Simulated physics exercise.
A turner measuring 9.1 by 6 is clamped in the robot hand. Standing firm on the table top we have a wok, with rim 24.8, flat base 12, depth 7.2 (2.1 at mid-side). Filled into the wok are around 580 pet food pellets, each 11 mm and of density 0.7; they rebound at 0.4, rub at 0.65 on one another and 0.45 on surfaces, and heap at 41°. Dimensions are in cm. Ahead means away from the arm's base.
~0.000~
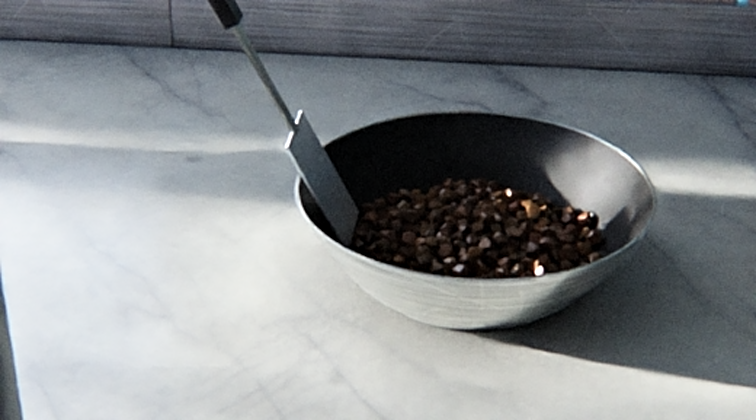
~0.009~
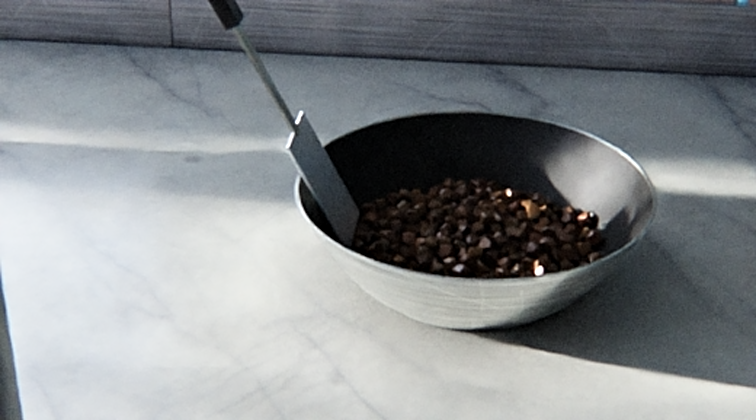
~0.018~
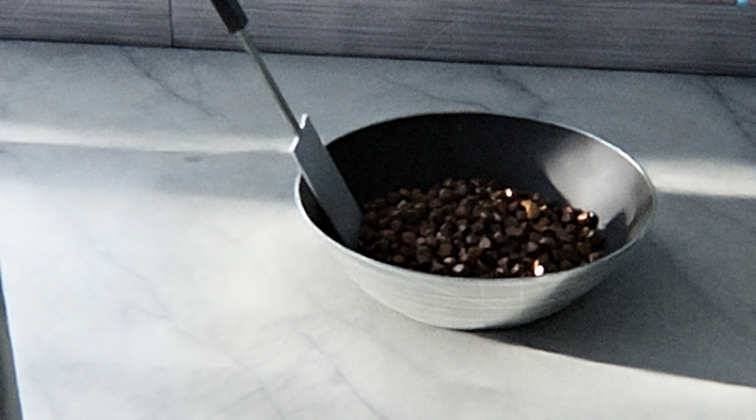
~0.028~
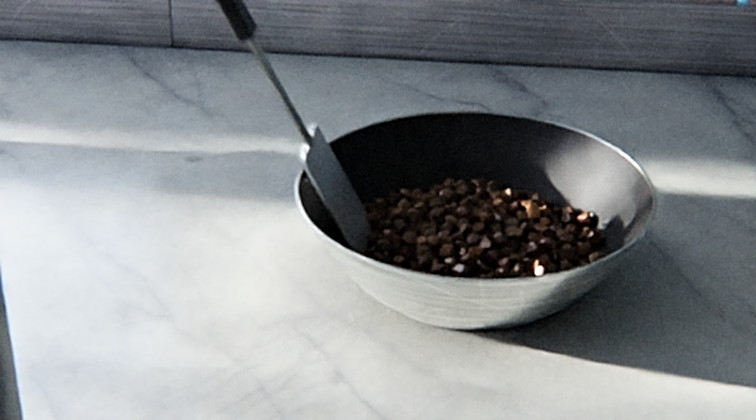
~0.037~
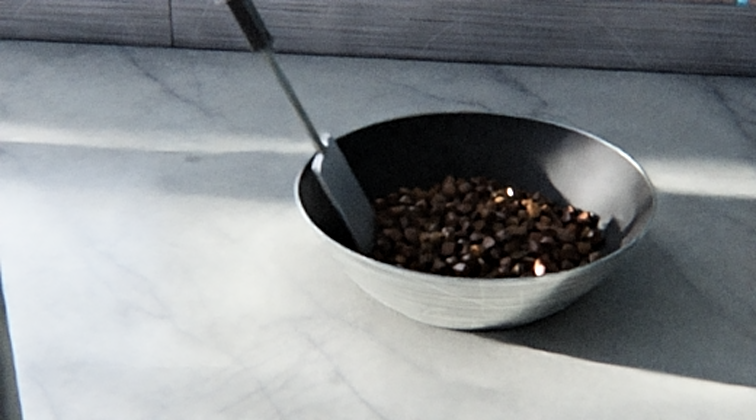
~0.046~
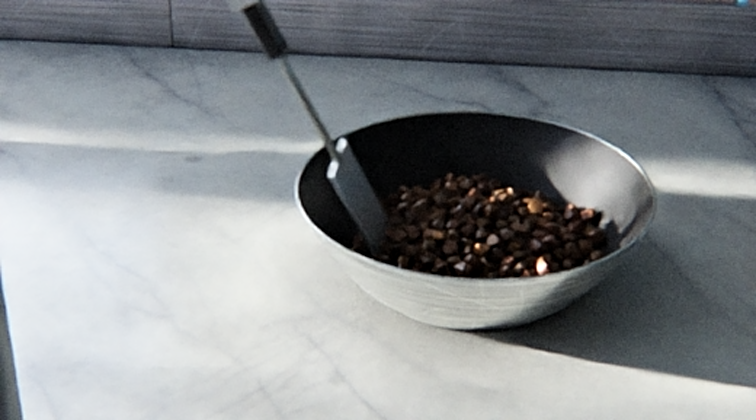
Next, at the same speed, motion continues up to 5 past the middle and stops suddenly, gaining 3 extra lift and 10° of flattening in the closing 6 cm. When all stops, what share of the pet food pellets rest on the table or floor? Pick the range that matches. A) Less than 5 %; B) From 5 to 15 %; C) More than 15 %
From 5 to 15 % (B).
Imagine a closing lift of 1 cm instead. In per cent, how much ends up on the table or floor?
Roughly 5 per cent.
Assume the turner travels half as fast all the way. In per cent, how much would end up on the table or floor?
The share on the table or floor would be about 0 percent.
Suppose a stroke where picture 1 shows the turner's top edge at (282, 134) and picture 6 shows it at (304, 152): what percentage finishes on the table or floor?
Roughly 0 %.
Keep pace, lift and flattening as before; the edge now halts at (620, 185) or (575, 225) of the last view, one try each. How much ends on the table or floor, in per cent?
I'd say some 35 per cent, then some 25 per cent.
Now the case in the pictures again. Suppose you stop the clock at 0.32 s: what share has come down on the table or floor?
Around 4 percent.
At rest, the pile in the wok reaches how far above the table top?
8.0 cm.
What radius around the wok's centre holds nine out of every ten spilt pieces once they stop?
Around 30 centimetres.
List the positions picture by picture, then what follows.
The first picture shows turner top edge at (294, 128), sloping 63°; upper third of the load around (477, 237), from x 355 to 595, top at y 185; 582 in the wok.
The second picture shows turner top edge at (294, 129), sloping 63°; upper third of the load around (477, 237), from x 355 to 595, top at y 185.
The third picture shows turner top edge at (299, 133), sloping 63°; upper third of the load around (477, 237), from x 355 to 595, top at y 185.
The fourth picture shows turner top edge at (308, 141), sloping 63°; upper third of the load around (476, 236), from x 355 to 595, top at y 185.
The fifth picture shows turner top edge at (322, 150), sloping 63°; upper third of the load around (476, 235), from x 355 to 595, top at y 180.
The sixth picture shows turner top edge at (337, 157), sloping 63°; upper third of the load around (480, 231), from x 355 to 600, top at y 180; 582 in the wok.
By 0.07 s, sloping 63°, highest piece 7 above the table; 582 in the wok.
By 0.10 s, sloping 60°, highest piece 10 above the table; 581 in the wok, 1 on the blade or in flight.
By 0.32 s, sloping 53°, highest piece 11 above the table; 529 in the wok, 25 on the table or floor, 28 on the blade or in flight.
By 1.37 s, sloping 53°, highest piece 8 above the table; 528 in the wok, 54 on the table or floor.
Final count, 528 in the wok, 54 on the table or floor. That is 9 % on the table or floor.
